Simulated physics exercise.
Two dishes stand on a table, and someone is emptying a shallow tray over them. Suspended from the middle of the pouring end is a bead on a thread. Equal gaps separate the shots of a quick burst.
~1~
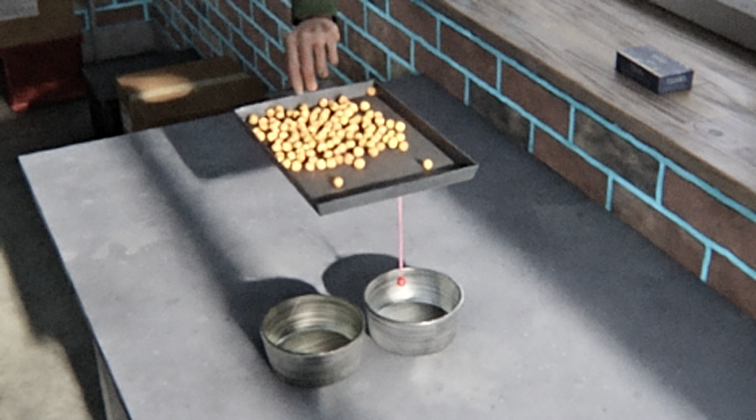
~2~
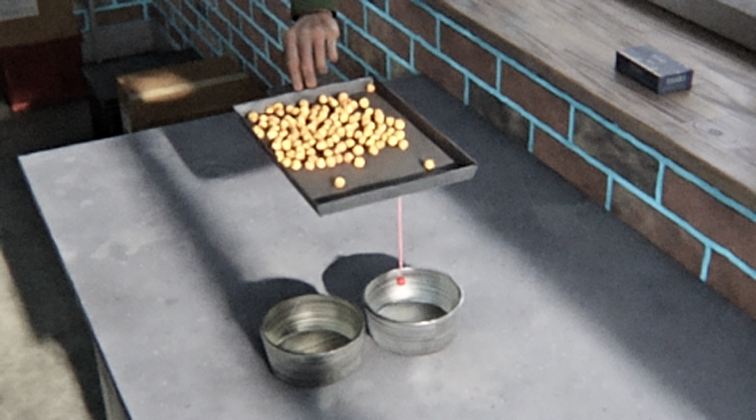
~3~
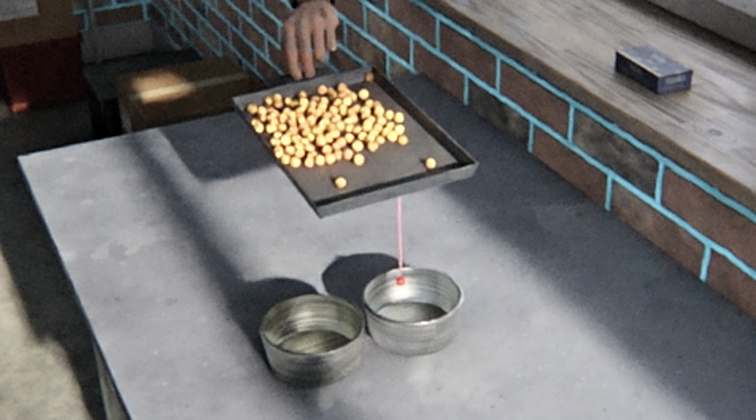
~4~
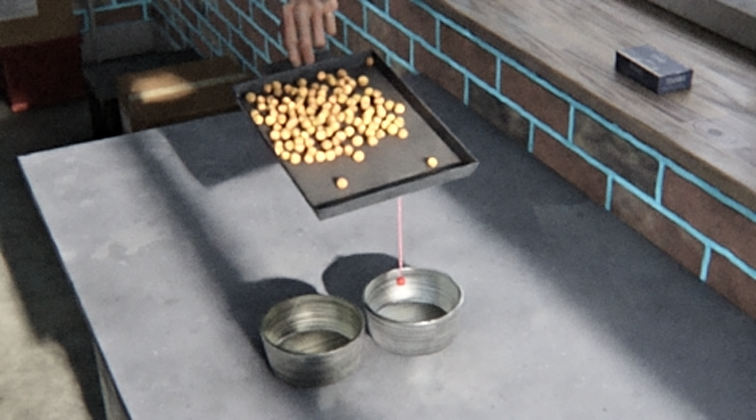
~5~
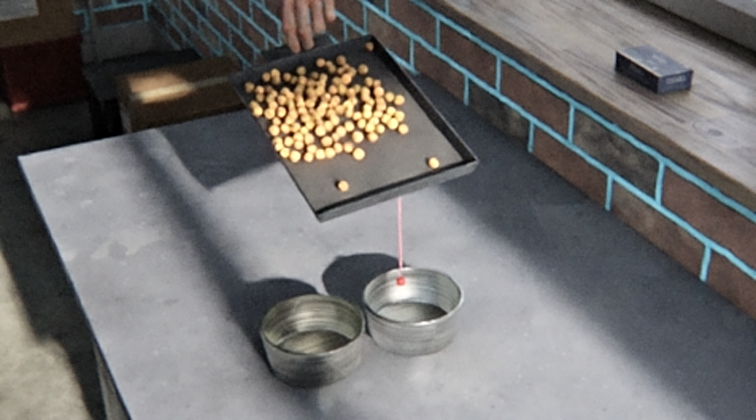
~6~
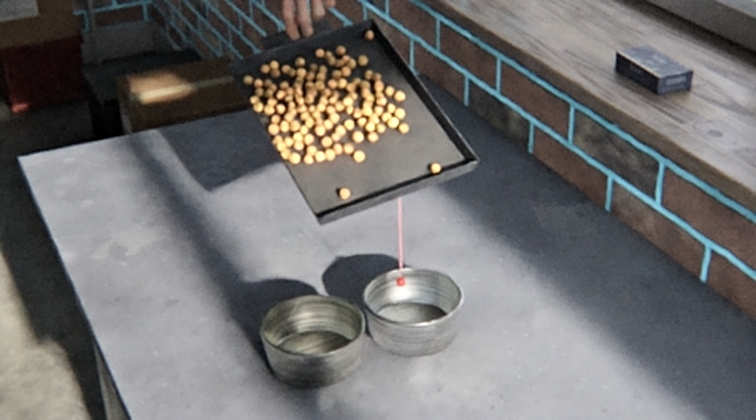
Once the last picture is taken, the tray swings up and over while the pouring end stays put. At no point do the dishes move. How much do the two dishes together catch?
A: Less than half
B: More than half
B.
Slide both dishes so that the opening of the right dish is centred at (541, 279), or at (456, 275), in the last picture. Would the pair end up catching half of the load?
For the two tries in order: Not as much as half, not as much as half.
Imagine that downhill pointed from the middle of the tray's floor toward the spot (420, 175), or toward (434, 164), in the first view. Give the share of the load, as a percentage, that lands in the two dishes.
Shares: 10 %, then 0 %.
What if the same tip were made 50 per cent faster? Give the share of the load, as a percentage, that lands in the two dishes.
It would be around 40 percent.
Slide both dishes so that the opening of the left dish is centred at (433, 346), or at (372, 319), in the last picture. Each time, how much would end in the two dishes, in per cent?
In the first position around 10 percent, in the second around 60 percent.
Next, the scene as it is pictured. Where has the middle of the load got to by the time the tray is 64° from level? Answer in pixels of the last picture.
The load is centred around (342, 231).
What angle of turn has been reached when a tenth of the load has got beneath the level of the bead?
About 60 degrees.
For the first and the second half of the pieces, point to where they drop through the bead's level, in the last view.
First roughly (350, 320), then roughly (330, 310).
Soon after the last picture, tray tipped steeply; about half on the tray; a small part in the left dish; a stray few in the right dish; a small part outside both; about a quarter in the air.
A little later, tray tipped past a quarter turn; a stray few on the tray; about half in the left dish; a stray few in the right dish; about a third outside both; a small part in the air.
Later still, tray tipped past a quarter turn; about two thirds in the left dish; a small part in the right dish; about a third outside both.
By the end, tray tipped past a quarter turn; about two thirds in the left dish; a small part in the right dish; about a third outside both.
